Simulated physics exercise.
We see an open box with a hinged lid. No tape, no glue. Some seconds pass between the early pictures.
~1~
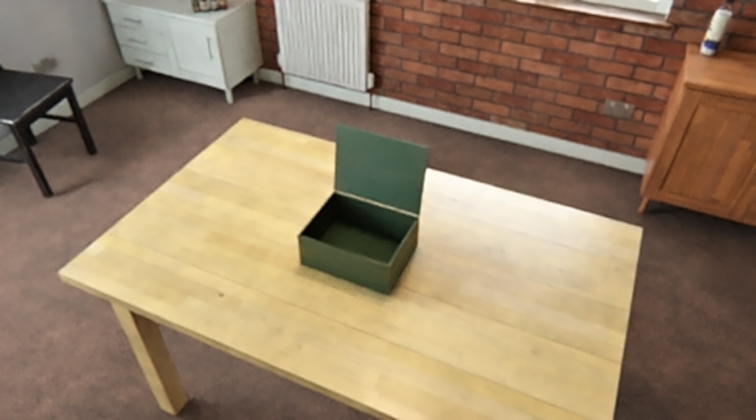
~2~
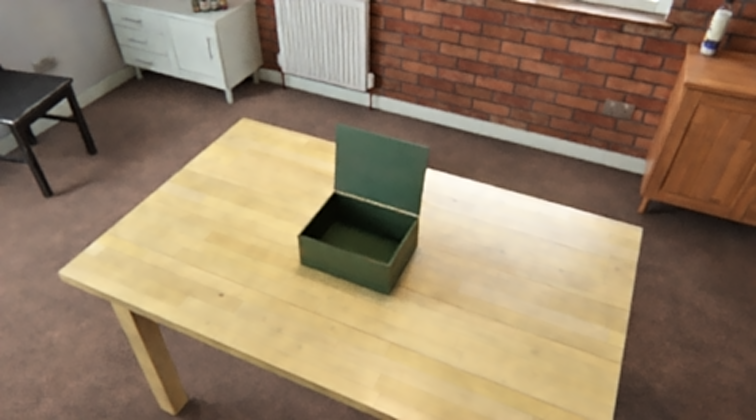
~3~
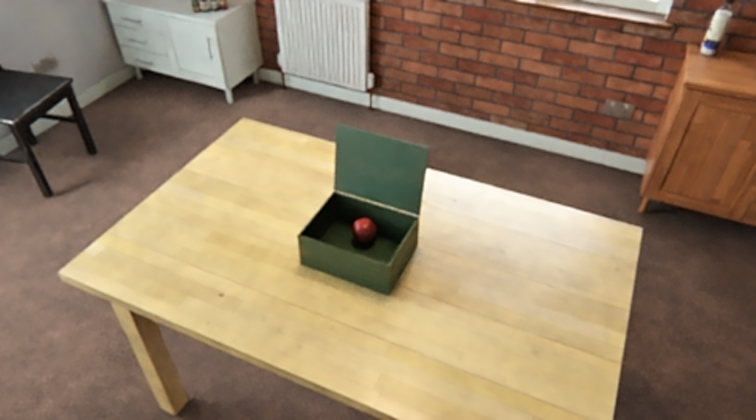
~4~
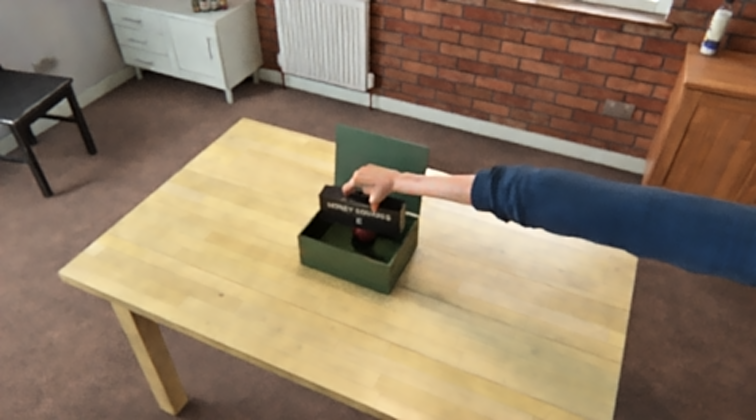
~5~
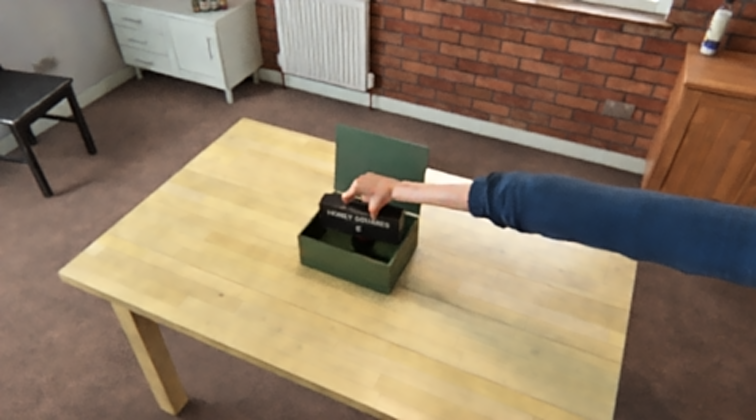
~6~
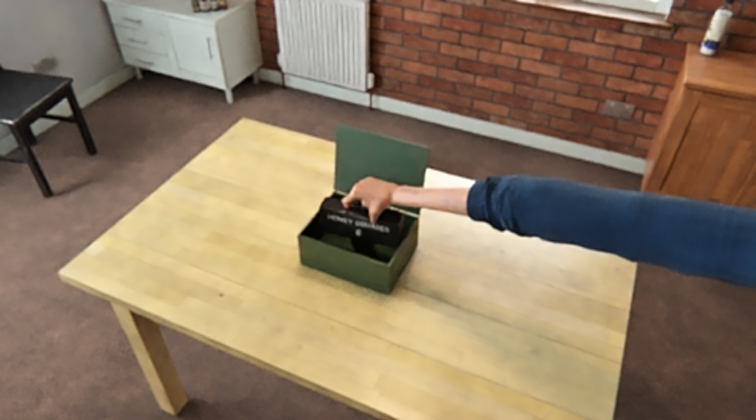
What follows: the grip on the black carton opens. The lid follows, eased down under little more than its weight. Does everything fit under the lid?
In the end the lid closes.
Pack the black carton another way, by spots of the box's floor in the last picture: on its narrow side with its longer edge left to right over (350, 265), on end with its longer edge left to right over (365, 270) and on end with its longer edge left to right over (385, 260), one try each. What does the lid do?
First, it shuts flat; second, it is held up; third, it stays ajar.
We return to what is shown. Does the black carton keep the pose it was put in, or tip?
The black carton keeps its pose.
Then, 0.60 s after the last picture, black carton slid a little near (355, 252).
Then, 1.60 s after the last picture, lid 58° above the rim; black carton slid a little near (355, 252); red apple rolled a little.
Then, 2.00 s after the last picture, lid 20° above the rim; black carton slid a little near (355, 252); red apple rolled a little.
At rest, lid shut; moved from the start, black carton; red apple in place. Seen from the same camera at the end, black carton near (355, 252).
